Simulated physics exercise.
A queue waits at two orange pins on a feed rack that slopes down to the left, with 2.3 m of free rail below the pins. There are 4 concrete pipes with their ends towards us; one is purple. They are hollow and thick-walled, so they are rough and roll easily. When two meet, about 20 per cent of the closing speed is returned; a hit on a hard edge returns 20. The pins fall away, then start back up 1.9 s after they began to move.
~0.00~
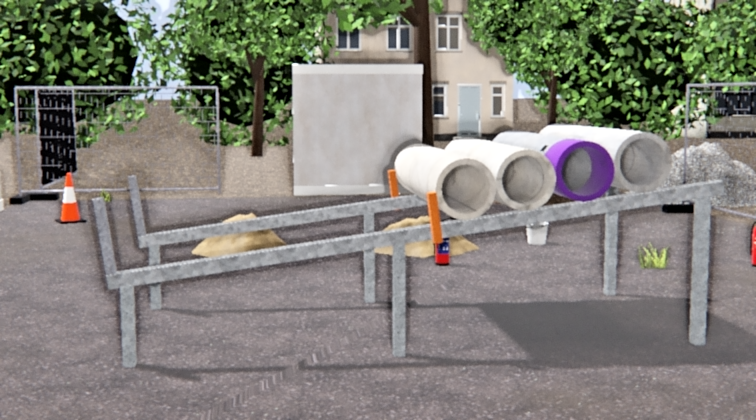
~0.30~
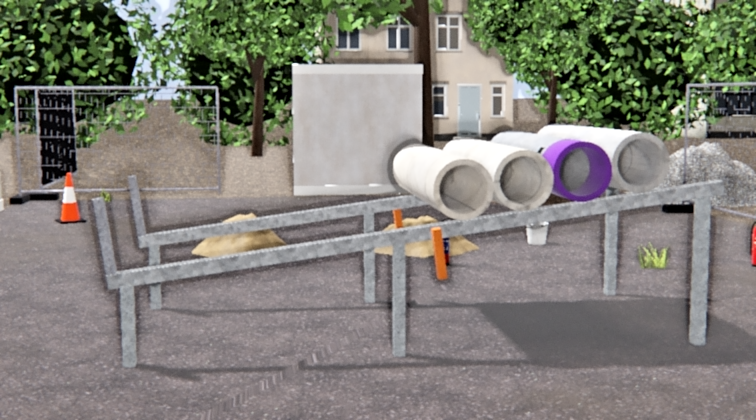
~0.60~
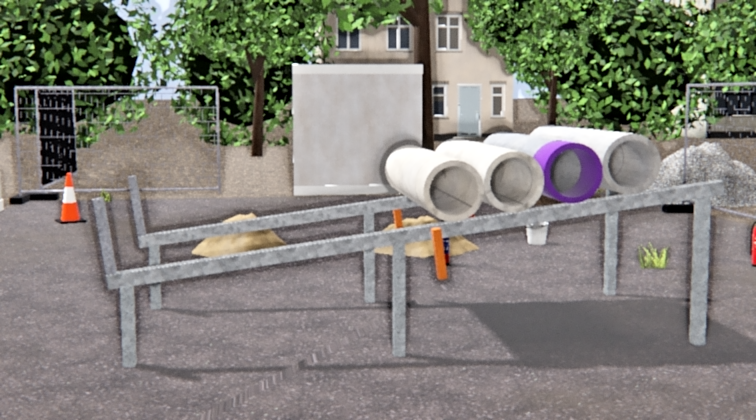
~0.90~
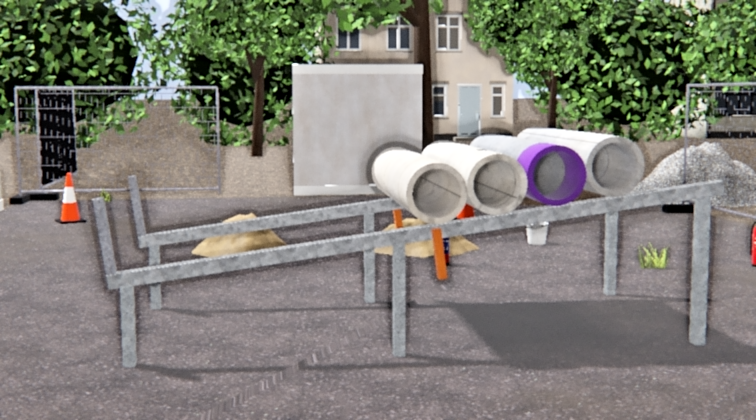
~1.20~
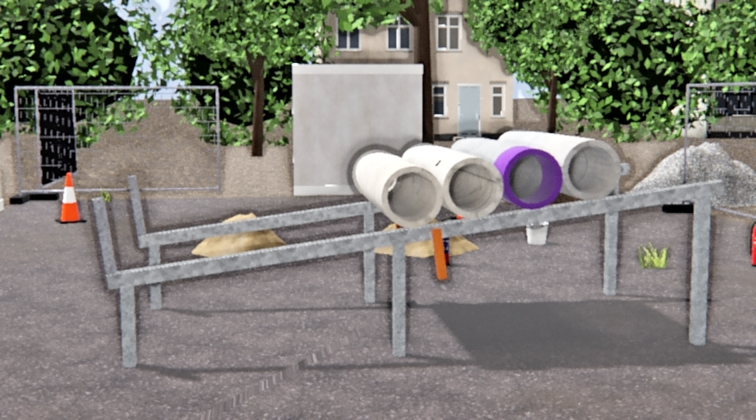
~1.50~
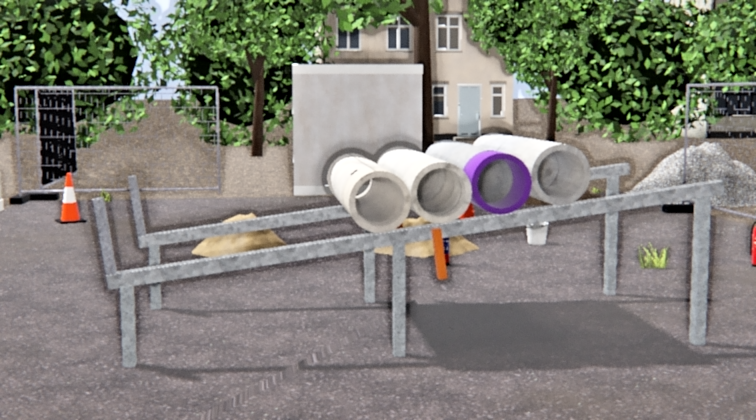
Four thick-walled concrete pipes, the third from the left purple and the rest pale grey, rest side by side with their open ends towards us on a grey metal rack sloping down to the left. The rack stands in a tarmac yard seen from the front, with sand heaps, a traffic cone, fencing and a house behind. Two orange pins drop, and the pipes roll steadily leftward down the rails together while the view stays still.
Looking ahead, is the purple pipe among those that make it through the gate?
It leaves the queue.
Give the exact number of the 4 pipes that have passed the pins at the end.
3.
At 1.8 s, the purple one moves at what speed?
Roughly 1.0 m/s.
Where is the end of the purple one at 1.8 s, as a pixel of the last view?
I'd put it somewhere around (463, 190) in that view.
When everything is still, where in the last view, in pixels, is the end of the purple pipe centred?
In the last view it sits close to (271, 219).
After 1.8 s, purple is on the rails, 25 cm above the pins, rolling left; 2 through so far.
After 2.2 s, purple is in the air, 20 cm below the pins, rolling left; 3 through so far.
At rest (3.2 s), purple is on the rails, 115 cm below the pins; 3 through so far.
